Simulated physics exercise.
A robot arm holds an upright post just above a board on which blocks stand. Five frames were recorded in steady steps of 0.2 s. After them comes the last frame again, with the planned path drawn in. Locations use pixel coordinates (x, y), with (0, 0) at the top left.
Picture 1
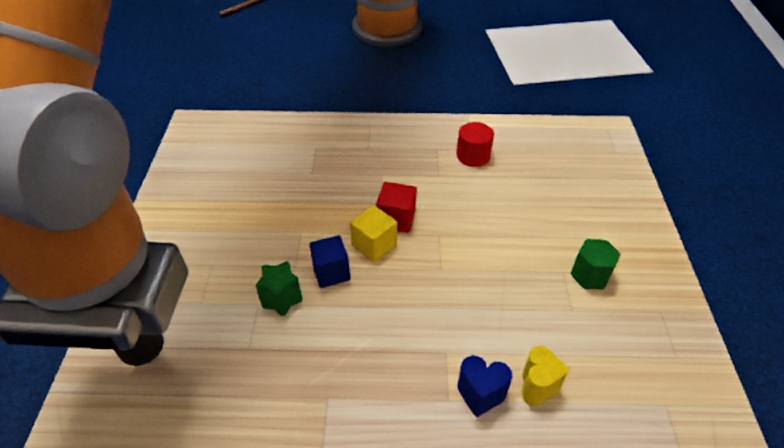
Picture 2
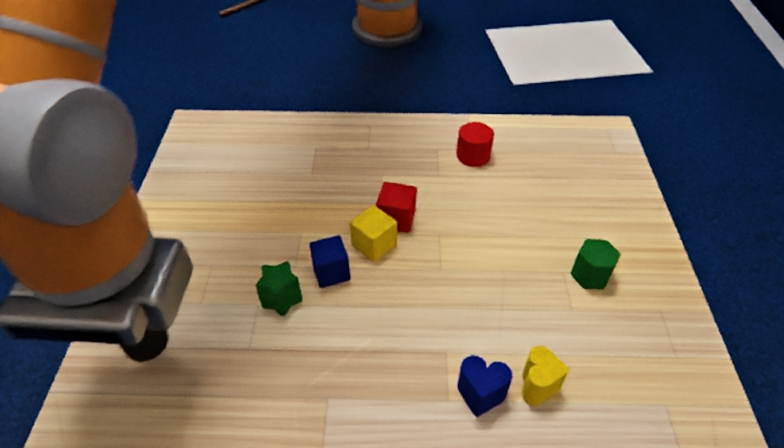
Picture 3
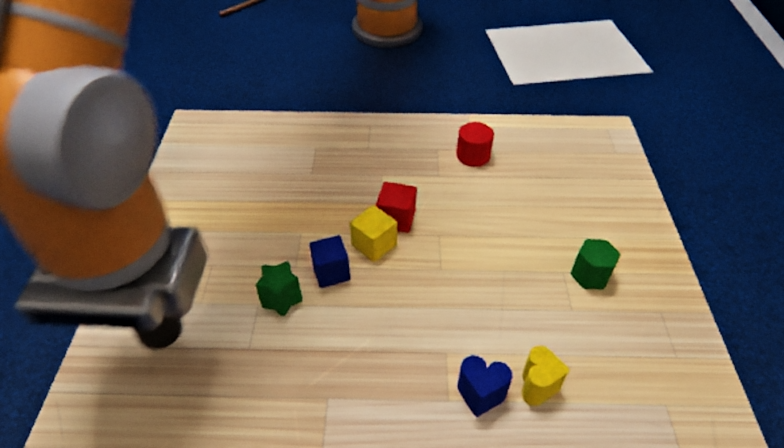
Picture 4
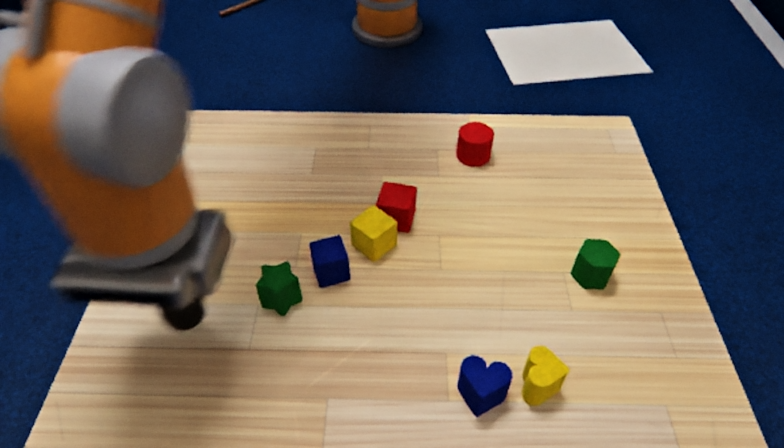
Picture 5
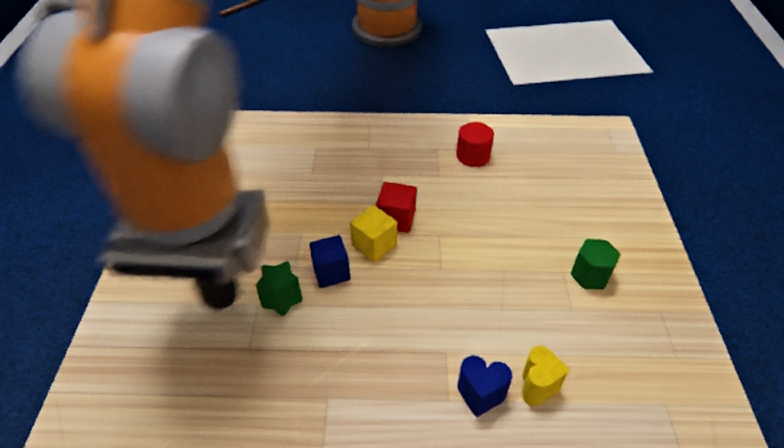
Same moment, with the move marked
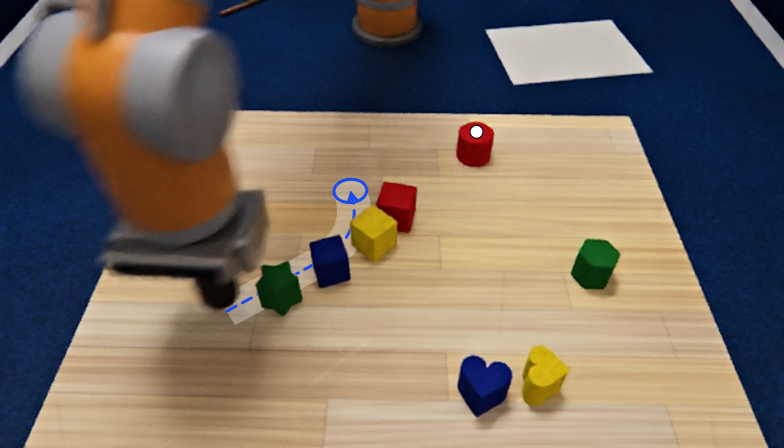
At first, an orange and grey robot arm hangs over the left edge of a wooden board scattered with coloured blocks, barely moving. Then it moves right and slightly away across the board, bringing its short dark tip close to the left side of the green star-shaped block, while all the blocks stay still.
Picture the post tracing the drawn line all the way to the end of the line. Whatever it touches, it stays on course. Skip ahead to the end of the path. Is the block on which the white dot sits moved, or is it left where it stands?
That block is going to be left alone.
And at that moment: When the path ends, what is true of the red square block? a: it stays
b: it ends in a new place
My pick is b.
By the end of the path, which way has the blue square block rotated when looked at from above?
From the top: Counterclockwise.
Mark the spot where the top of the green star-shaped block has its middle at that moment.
Top centre: (319, 269).
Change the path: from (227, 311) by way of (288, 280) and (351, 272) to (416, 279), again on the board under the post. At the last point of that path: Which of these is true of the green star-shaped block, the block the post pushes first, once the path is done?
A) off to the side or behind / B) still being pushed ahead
(A)
Drawn move, from (227, 311) through (293, 276) and (346, 238) to (350, 191); the dot is on the red disc.
The first path, step by step. One third of the way, post (291, 258); green star-shaped block (314, 271), turned 35° clockwise; blue square block (340, 248), turned 30° anticlockwise.
Two thirds of the way, post (345, 219); green star-shaped block (319, 269), turned 60° clockwise; blue square block (357, 246), turned 25° anticlockwise; yellow square block (383, 216), turned 25° clockwise; red square block (406, 190).
At the end, post (349, 173); green star-shaped block (319, 269), turned 60° clockwise; blue square block (357, 246), turned 25° anticlockwise; yellow square block (385, 213), turned 50° clockwise; red square block (406, 190); red disc still.
